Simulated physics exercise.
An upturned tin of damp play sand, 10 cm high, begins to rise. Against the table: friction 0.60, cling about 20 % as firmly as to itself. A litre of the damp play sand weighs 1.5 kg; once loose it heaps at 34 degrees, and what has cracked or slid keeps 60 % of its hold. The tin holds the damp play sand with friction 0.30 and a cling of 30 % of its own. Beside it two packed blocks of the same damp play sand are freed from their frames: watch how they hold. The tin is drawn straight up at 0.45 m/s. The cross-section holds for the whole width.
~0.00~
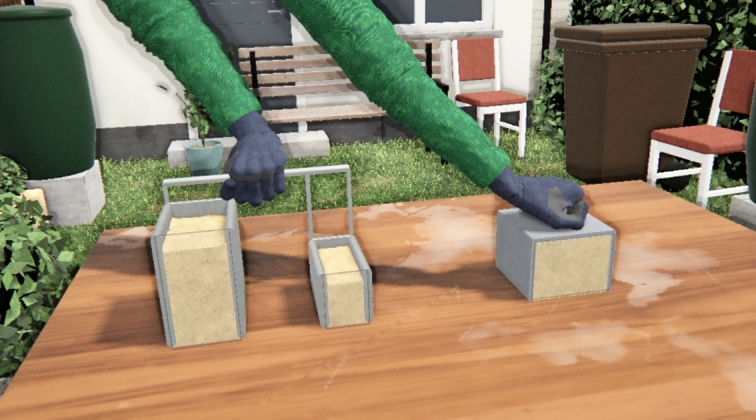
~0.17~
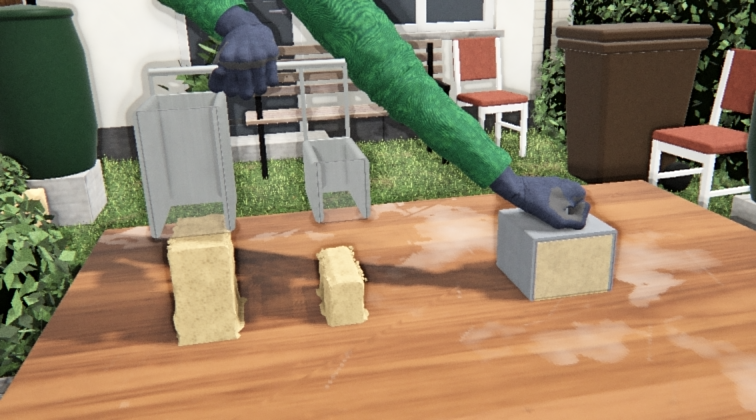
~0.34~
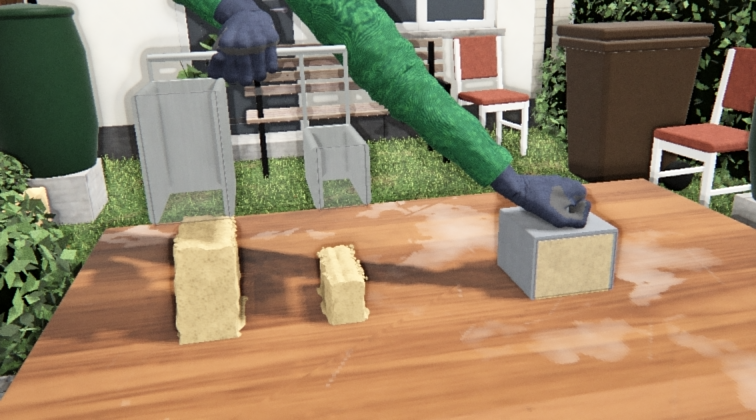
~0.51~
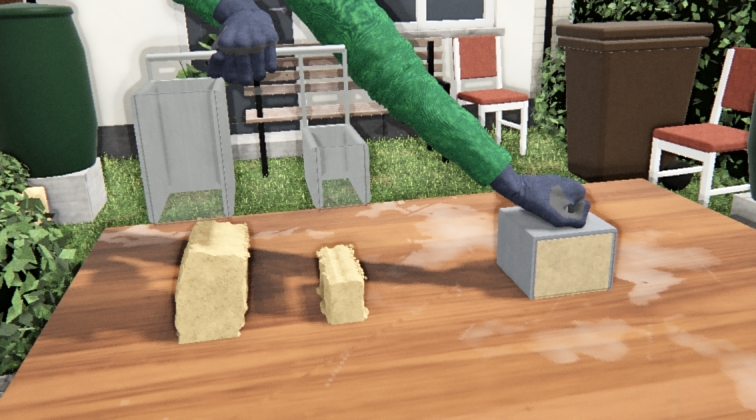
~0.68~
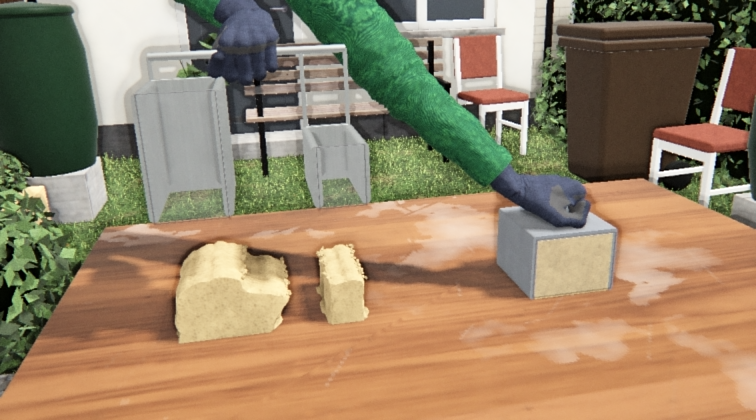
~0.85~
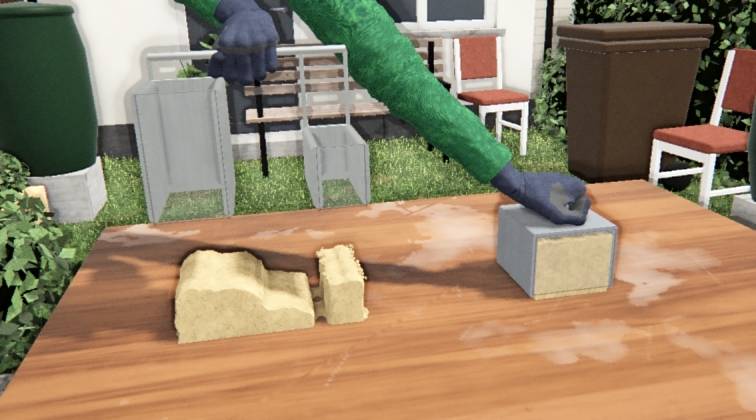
On a garden table, a gloved hand lifts two molds and the taller sand block slumps right.
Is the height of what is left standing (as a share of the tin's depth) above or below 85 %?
It comes out above 85 %.
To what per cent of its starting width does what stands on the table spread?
Some 100 %.
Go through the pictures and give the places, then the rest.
In the first frame, top corner of the tin at (611, 235), not yet moved; highest point of the damp play sand at (597, 238); test blocks 16 cm, 7.3 cm high (left to right).
In the second frame, top corner of the tin at (613, 235), not yet moved; highest point of the damp play sand at (598, 238); test blocks 15 cm, 7.3 cm high (left to right).
In the third frame, top corner of the tin at (613, 234), not yet moved; highest point of the damp play sand at (599, 237); test blocks 15 cm, 7.3 cm high (left to right).
In the fourth frame, top corner of the tin at (613, 233), not yet moved; highest point of the damp play sand at (599, 236); test blocks 15 cm, 7.3 cm high (left to right).
In the fifth frame, top corner of the tin at (613, 233), not yet moved; highest point of the damp play sand at (599, 236); test blocks 10 cm, 7.3 cm high (left to right).
In the sixth frame, top corner of the tin at (613, 231), moved 6 mm; highest point of the damp play sand at (598, 237); test blocks 8.8 cm, 7.3 cm high (left to right).
By 1.04 s, the tin is up by 8.5 cm.
By 1.25 s, the tin is up by 18 cm; what stands on the table is 97 % of the tin's depth.
By 1.47 s, the tin is up by 22 cm; what stands on the table is 97 % of the tin's depth.
By 1.69 s, the tin is up by 22 cm; what stands on the table is 97 % of the tin's depth.
By 1.79 s, at the end, the tin is up by 22 cm; what stands on the table is 97 % of the tin's depth.
